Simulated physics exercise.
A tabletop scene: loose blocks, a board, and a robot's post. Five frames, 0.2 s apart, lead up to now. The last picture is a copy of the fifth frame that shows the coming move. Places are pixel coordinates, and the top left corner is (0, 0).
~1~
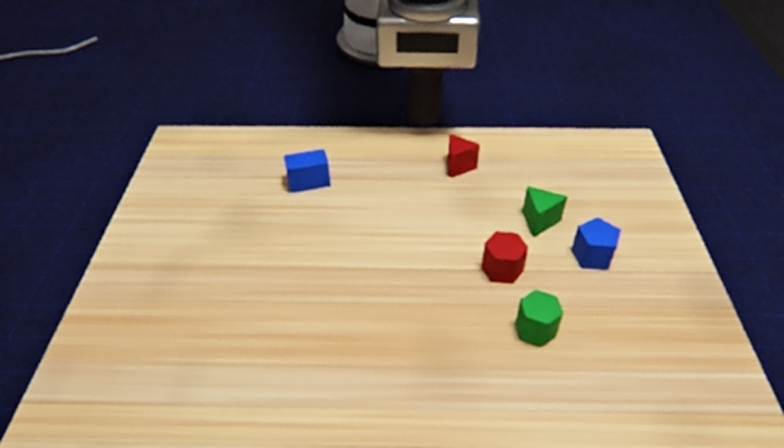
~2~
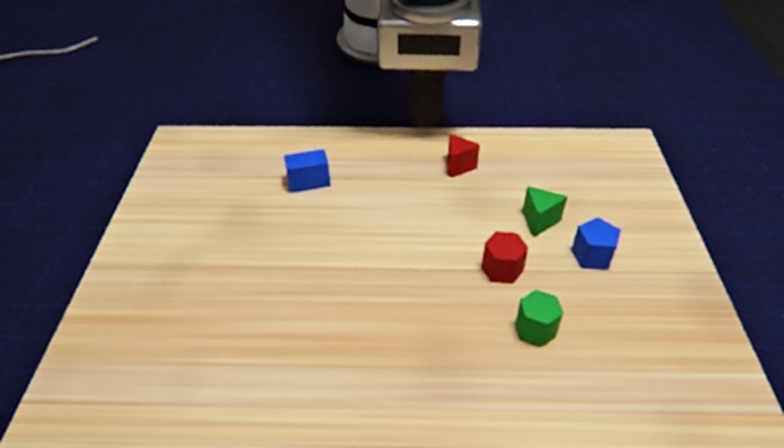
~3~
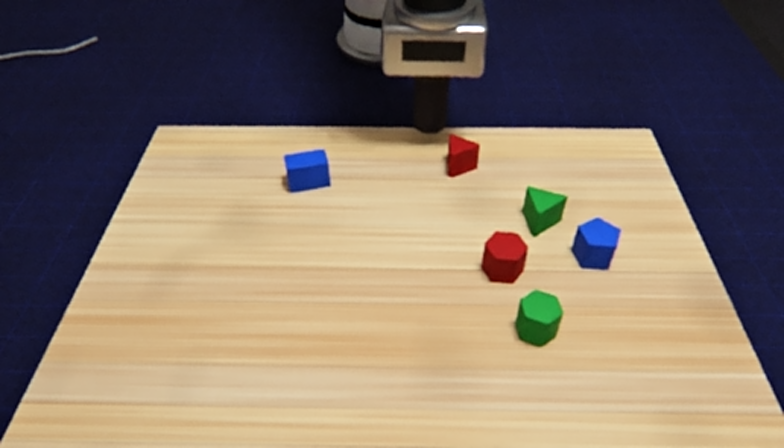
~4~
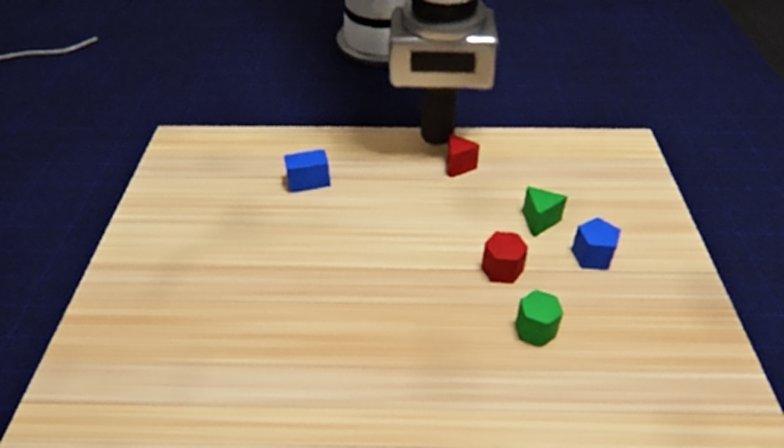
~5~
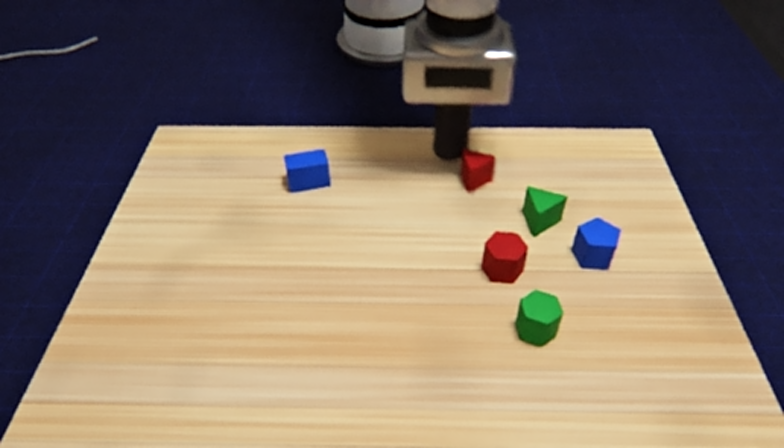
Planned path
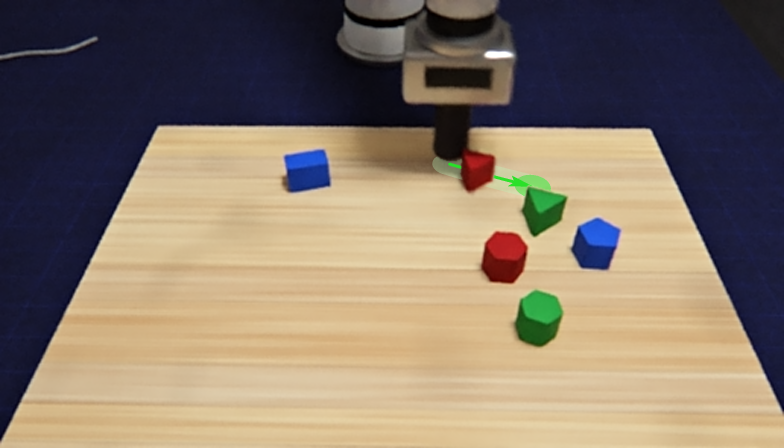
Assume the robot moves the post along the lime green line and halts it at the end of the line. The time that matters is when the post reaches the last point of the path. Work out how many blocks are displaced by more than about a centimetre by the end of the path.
One block, no more.
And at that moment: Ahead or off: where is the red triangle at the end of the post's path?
Beside or behind it.
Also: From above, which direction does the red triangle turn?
Clockwise, looking down.
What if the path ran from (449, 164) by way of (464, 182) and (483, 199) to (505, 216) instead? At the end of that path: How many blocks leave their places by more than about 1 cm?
The number of blocks that move over 1 cm is two.
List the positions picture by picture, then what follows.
Tip of the post at (425, 117), middles of tops, red triangle at (461, 144), green triangle at (545, 198), in the first frame.
Post at (426, 119), nothing pushed, in the second frame.
Post at (430, 125), nothing pushed, in the third frame.
Post at (437, 136), nothing pushed, in the fourth frame.
Post at (450, 152), red triangle at (477, 158), green triangle at (545, 198), in the fifth frame.
The line goes straight from (449, 164) to (533, 186).
On the path given first. Halfway along, post at (492, 164); red triangle at (501, 173), turned 65° clockwise.
At the end, post at (535, 174); red triangle at (512, 176), turned 120° clockwise; green triangle unmoved.
